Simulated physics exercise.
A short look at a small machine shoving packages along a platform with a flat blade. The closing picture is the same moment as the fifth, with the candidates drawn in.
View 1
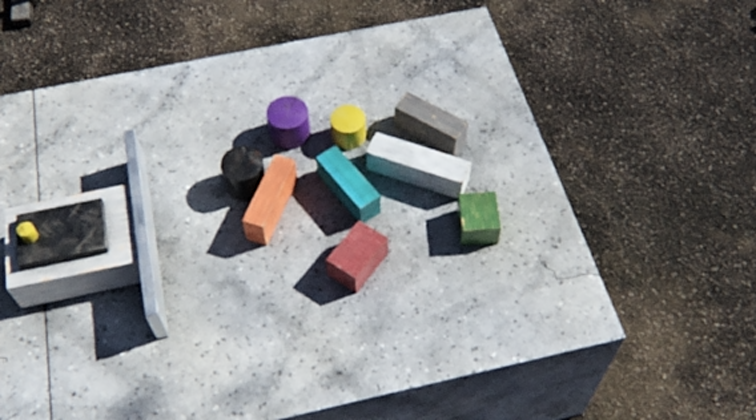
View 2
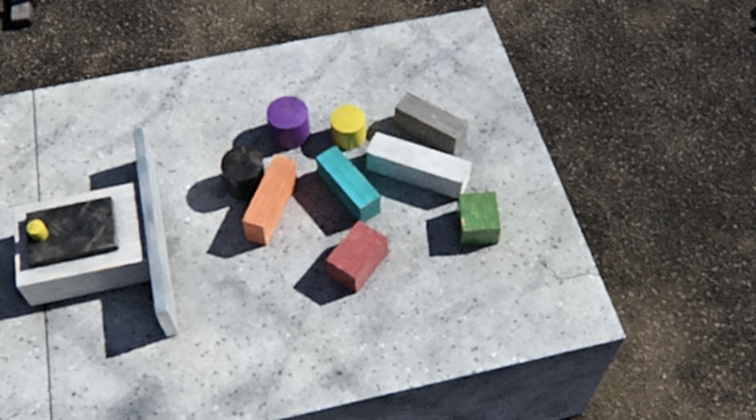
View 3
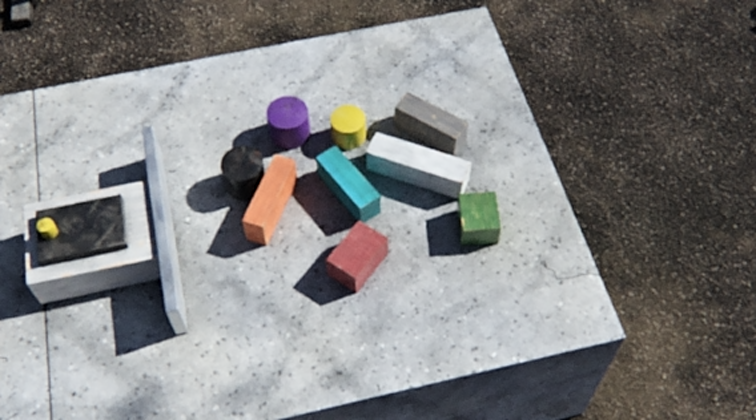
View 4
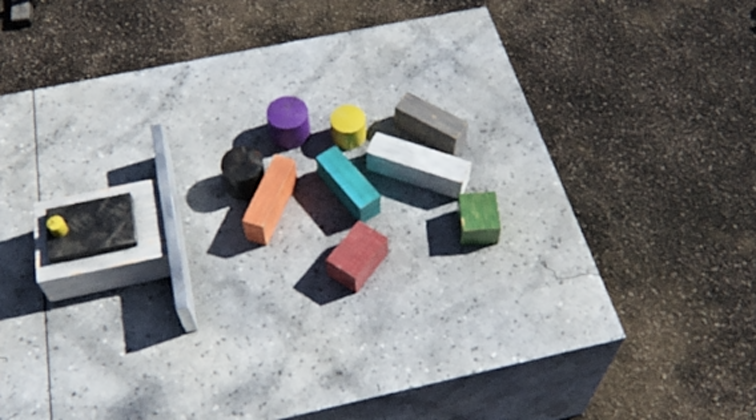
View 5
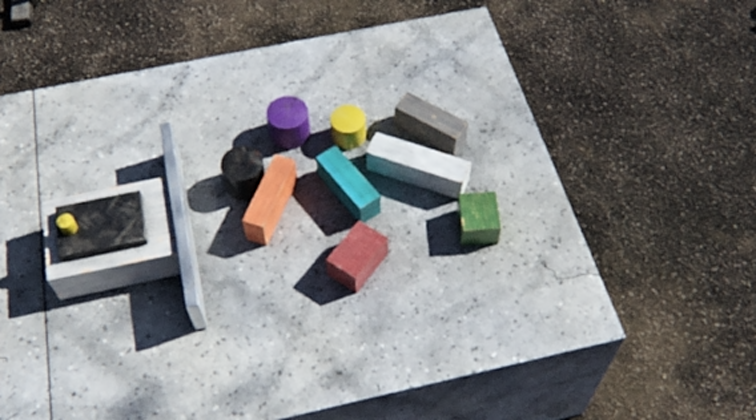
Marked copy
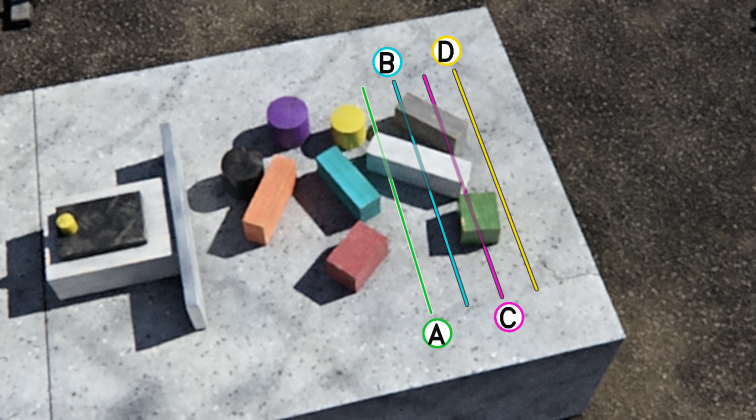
On a pale speckled stone platform, a small white machine with a black top and a flat upright blade slid slowly rightward, while the colourful blocks and canisters in front of it stayed still.
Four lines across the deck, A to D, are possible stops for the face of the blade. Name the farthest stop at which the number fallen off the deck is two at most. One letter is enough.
No third one falls up to D.
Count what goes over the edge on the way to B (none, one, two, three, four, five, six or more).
The count is none.
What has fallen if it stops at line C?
It is the white bar.
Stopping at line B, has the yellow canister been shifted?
Yes.
On the marked copy, A at (394, 192); B at (428, 185); C at (460, 178); D at (492, 172).
Following D. Soon after the start, robot (227, 199); white bar (433, 167); purple canister (305, 120).
Later, robot (340, 176); white bar (529, 175); grey bar (464, 109).
In the end, robot (427, 158); white bar over the edge; green crate (574, 207); one fallen.
As for the rest, A is within the limit but short; B is within the limit but short; C is within the limit but short.
